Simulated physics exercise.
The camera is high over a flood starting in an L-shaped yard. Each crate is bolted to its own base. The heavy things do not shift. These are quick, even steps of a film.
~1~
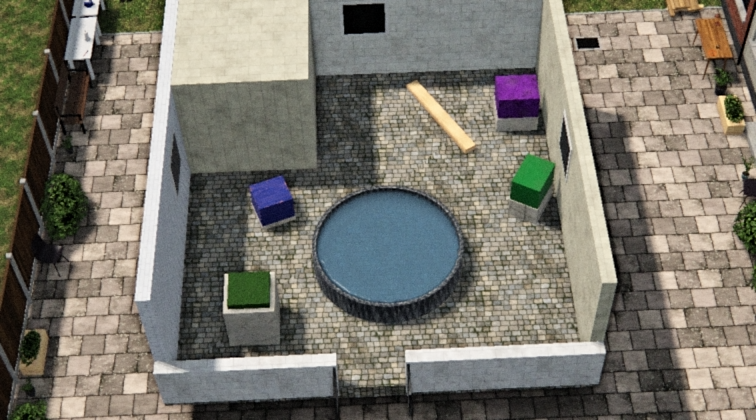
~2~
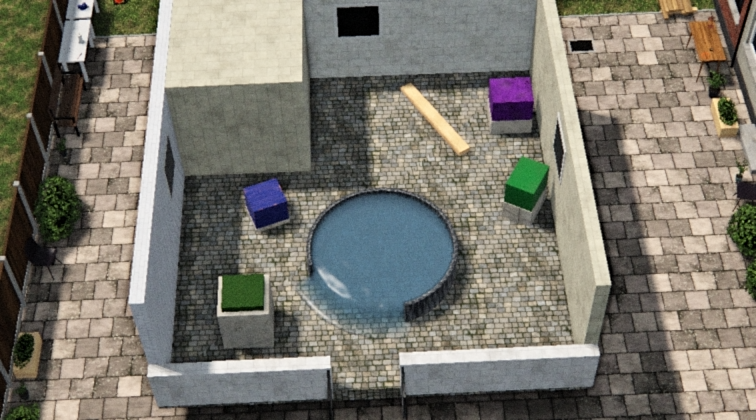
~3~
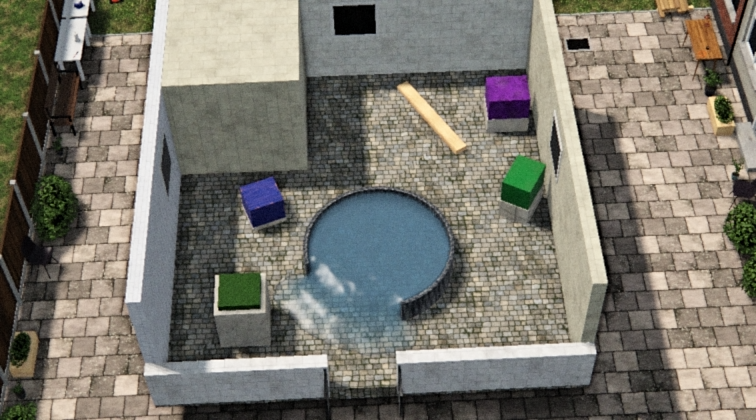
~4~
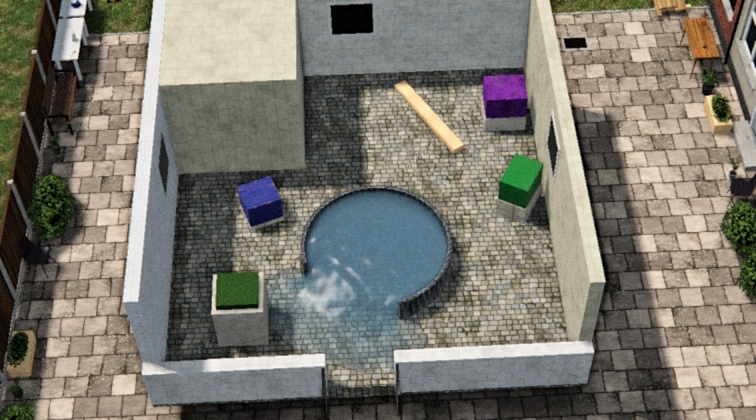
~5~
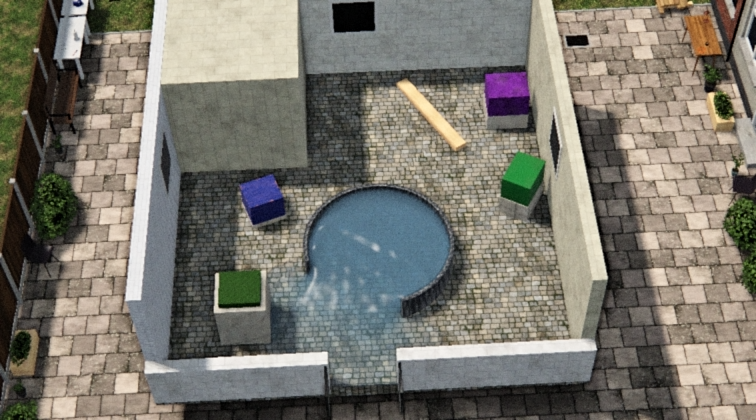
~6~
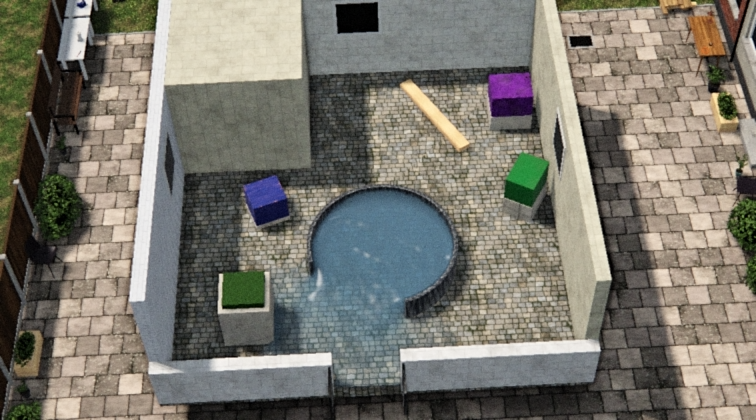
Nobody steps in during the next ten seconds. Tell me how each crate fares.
In the end: The blue crate gets wet; the purple crate stays dry; the green crate stays dry.
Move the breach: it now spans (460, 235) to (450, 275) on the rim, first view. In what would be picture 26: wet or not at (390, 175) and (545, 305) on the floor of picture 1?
In that order: Clear, covered.
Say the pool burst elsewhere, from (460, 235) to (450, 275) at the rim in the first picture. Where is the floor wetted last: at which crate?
Last comes the blue one.
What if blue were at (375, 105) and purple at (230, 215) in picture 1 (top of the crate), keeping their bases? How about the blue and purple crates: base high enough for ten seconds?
The blue crate is safe, the purple crate is safe.
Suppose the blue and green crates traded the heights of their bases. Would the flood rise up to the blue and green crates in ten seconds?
In short: Blue is safe, green is safe.
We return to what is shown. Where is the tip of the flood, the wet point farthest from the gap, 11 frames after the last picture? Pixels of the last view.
At about (575, 364).
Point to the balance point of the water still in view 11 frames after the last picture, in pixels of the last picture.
Roughly at (350, 295).
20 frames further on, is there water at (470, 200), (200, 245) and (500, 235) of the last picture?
As listed: Not flooded, covered, free of water.
A moment on, water covers 15 % of the floor; the blue crate not reached, the purple crate not reached, the green crate not reached.
Next, water covers 25 % of the floor; the blue crate not reached, the purple crate not reached, the green crate not reached.
Then, water covers 30 % of the floor; the blue crate not reached, the purple crate not reached, the green crate not reached.
Later, water covers 50 % of the floor; the blue crate water round its plinth, the purple crate not reached, the green crate not reached.
In the end, water covers 70 % of the floor; the blue crate was topped, the purple crate stayed above the water, the green crate stayed above the water.
